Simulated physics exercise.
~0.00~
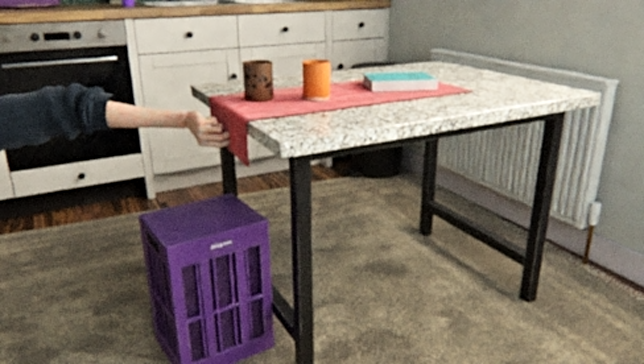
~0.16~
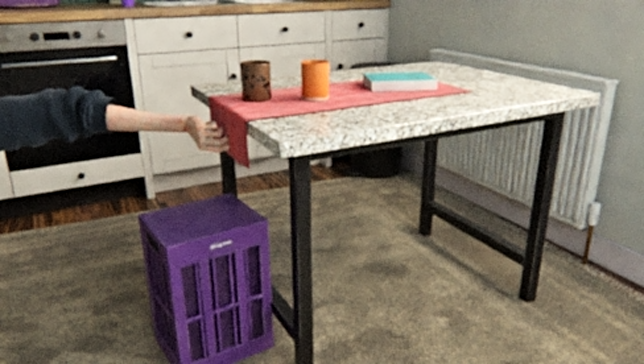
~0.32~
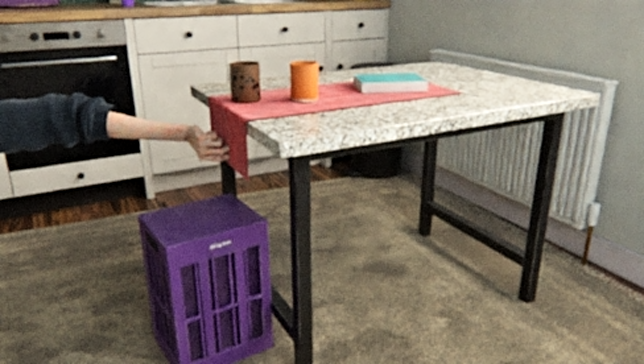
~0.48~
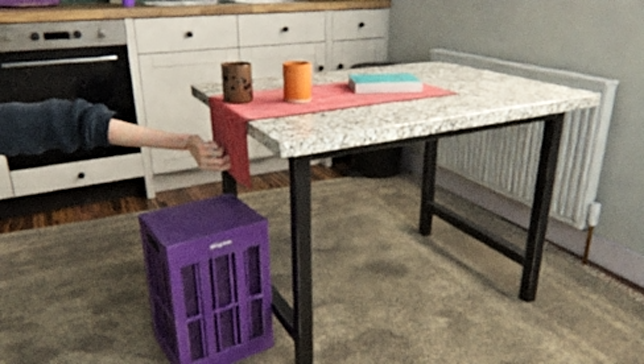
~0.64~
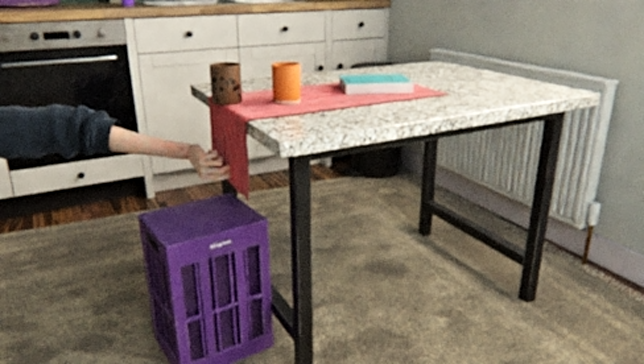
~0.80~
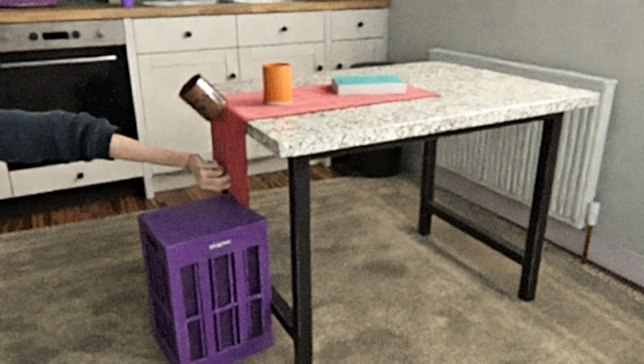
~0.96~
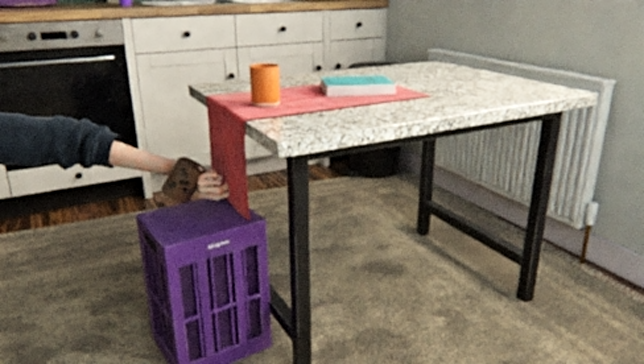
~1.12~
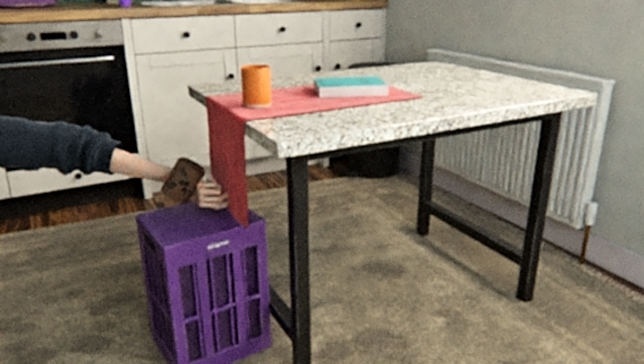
A hand pulled the hanging end of a red table runner down toward a purple crate, drawing two mugs and a turquoise book leftward; the brown mug tipped off the table's edge and ended upside down by the hand, while the orange one stayed upright on top.
